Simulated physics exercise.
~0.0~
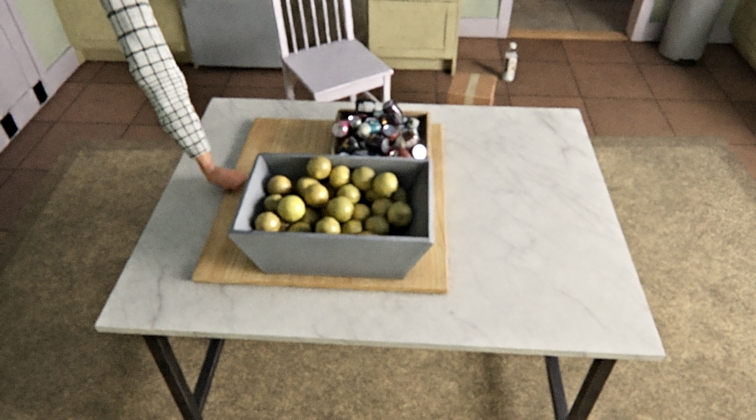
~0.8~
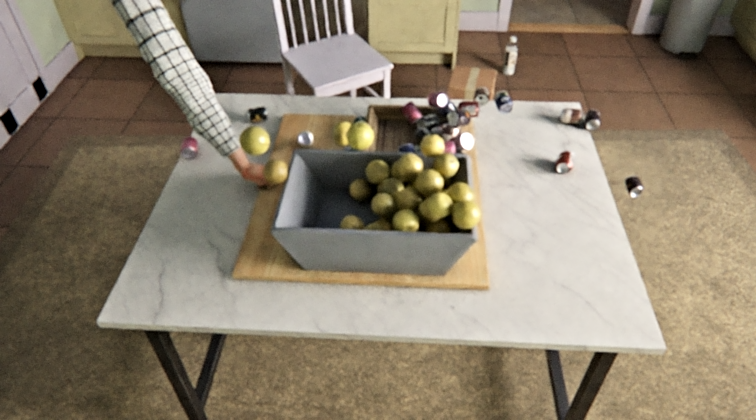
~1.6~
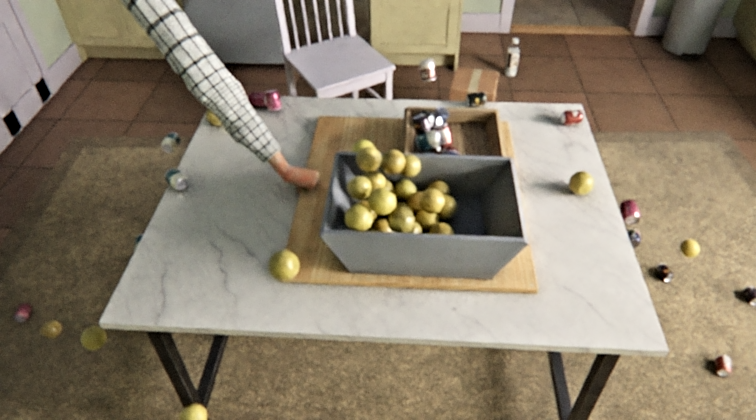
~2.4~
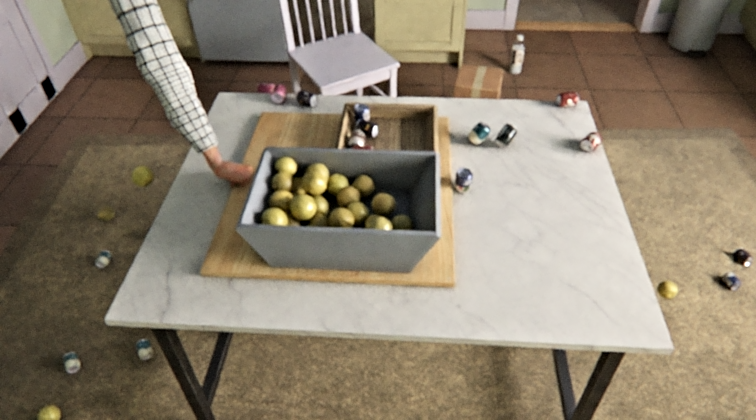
A hand slides a board carrying a grey basket of yellow apples and a wooden basket of mini cans right across a table, then back left, as cans and some apples spill onto the tabletop and floor, leaving the grey basket still mostly full and only a few cans in the wooden one.
